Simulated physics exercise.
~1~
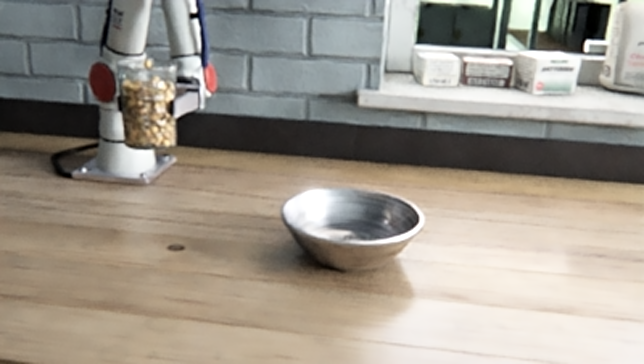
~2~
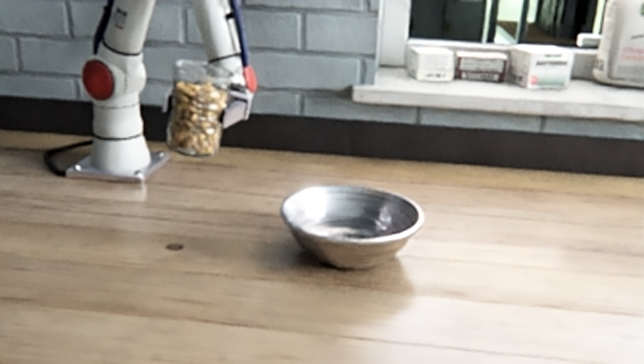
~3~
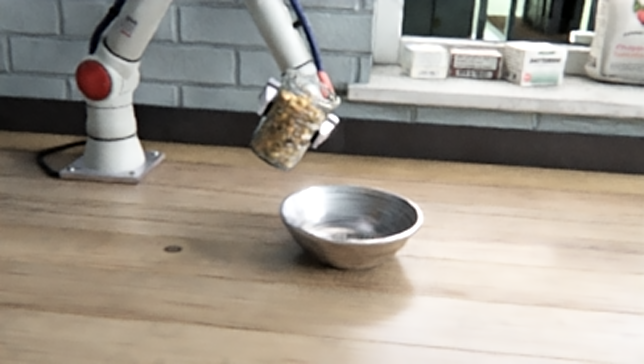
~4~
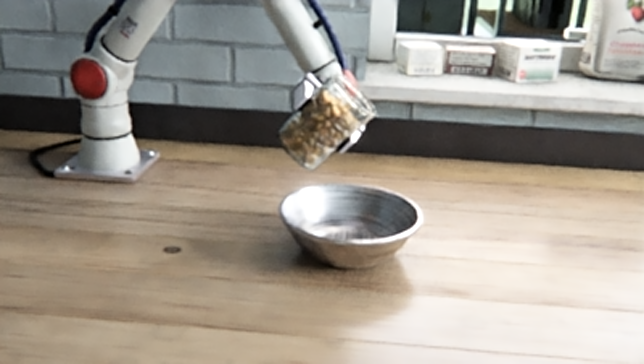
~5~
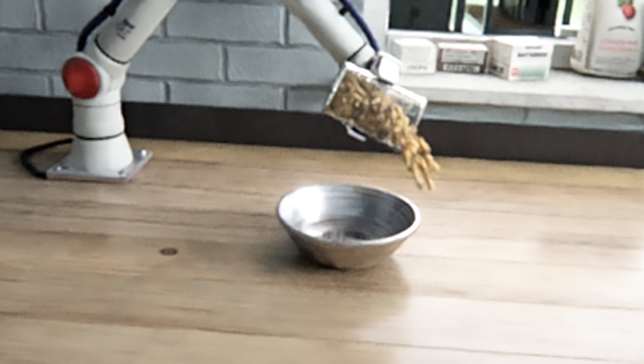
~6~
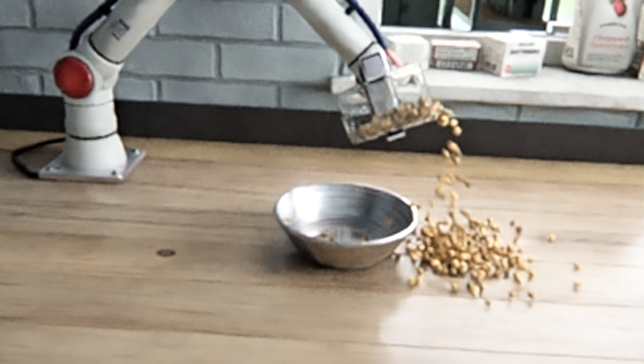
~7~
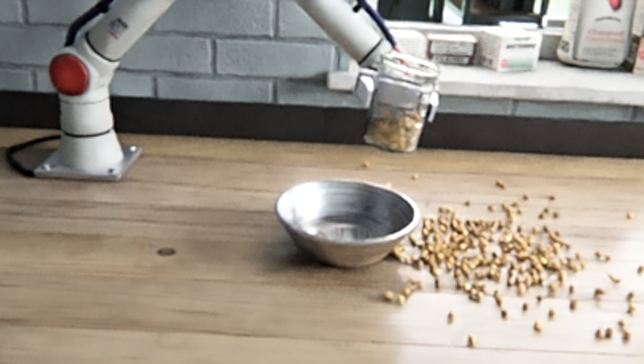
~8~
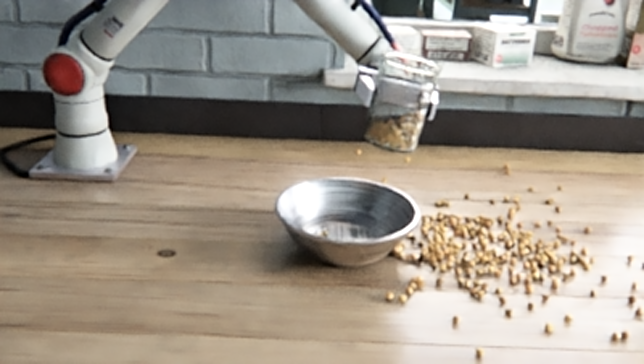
The clip shows a robot arm carrying a clear cup of dried chickpeas rightward over a metal bowl on a wooden table and tipping it; most spill onto the table right of the bowl before the cup swings back nearly upright, still holding some.
